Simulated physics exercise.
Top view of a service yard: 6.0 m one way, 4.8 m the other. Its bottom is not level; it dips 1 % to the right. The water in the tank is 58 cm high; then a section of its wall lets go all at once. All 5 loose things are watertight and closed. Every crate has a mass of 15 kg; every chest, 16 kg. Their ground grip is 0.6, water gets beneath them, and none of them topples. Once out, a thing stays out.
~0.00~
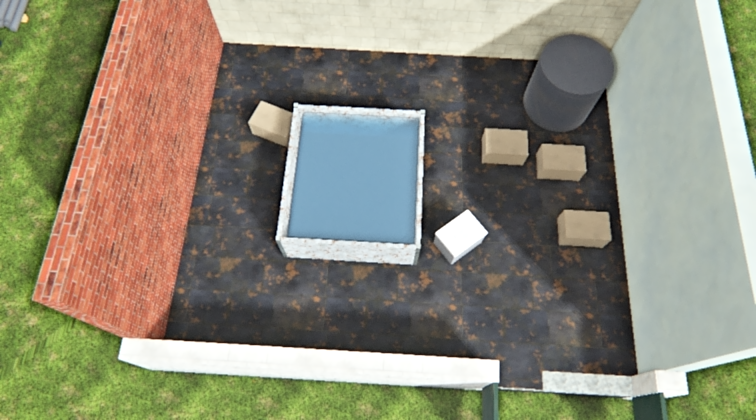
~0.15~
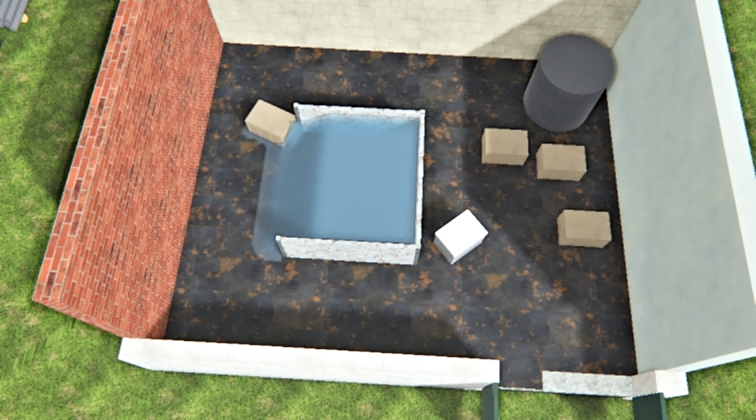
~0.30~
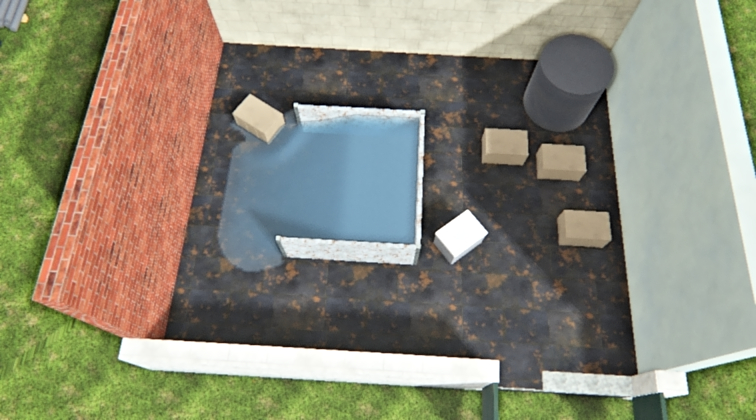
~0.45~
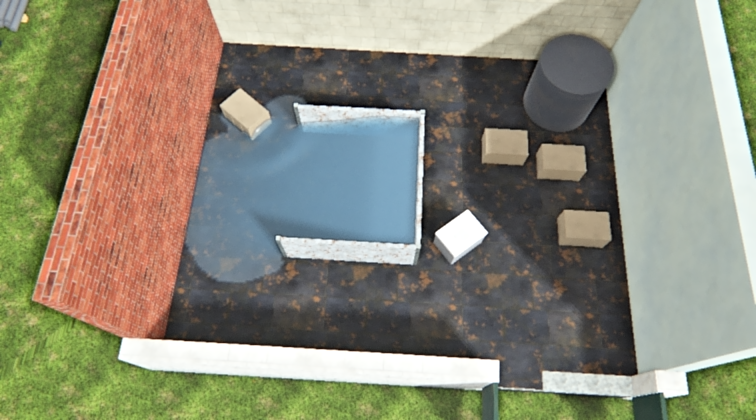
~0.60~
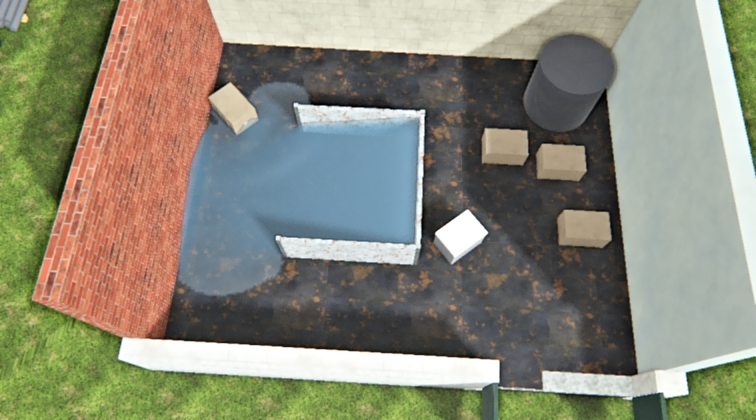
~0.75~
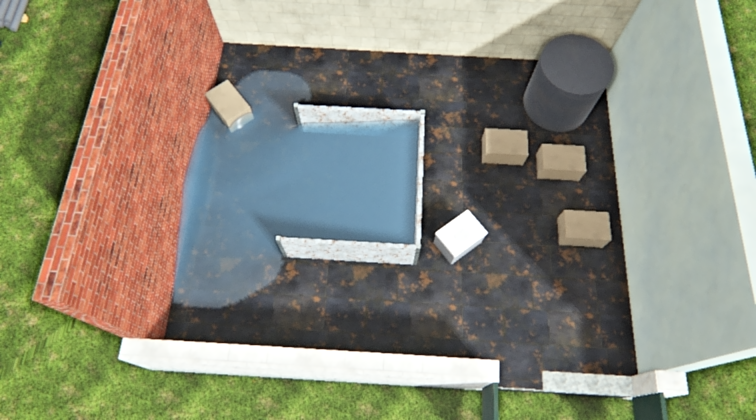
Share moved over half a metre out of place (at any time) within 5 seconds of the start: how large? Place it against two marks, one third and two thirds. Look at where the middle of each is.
Short of one third.
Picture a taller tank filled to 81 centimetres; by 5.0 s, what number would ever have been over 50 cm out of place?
With that change, 3 of them.
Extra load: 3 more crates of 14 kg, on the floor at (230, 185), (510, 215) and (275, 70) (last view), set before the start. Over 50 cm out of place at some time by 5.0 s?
One after another they come out above it, inside the limit, above it.
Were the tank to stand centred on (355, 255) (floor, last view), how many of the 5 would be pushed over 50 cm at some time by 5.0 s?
Count: 1.
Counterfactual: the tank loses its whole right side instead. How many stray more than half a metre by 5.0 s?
Then 4 of them would.
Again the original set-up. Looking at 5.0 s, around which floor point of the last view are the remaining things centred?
Near (509, 182).
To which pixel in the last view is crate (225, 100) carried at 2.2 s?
About (290, 56), give or take.
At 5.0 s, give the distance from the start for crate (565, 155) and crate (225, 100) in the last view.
In that order: 0 cm, 250 cm.
After 1.1 s 1 of 5 are over 50 cm from their spots; 0 afloat.
After 2.2 s 1 of 5 are over 50 cm from their spots; 0 afloat.
After 3.5 s 1 of 5 are over 50 cm from their spots; 0 afloat.
After 5.0 s 1 of 5 are over 50 cm from their spots, and 1 have been at some point; 0 afloat.
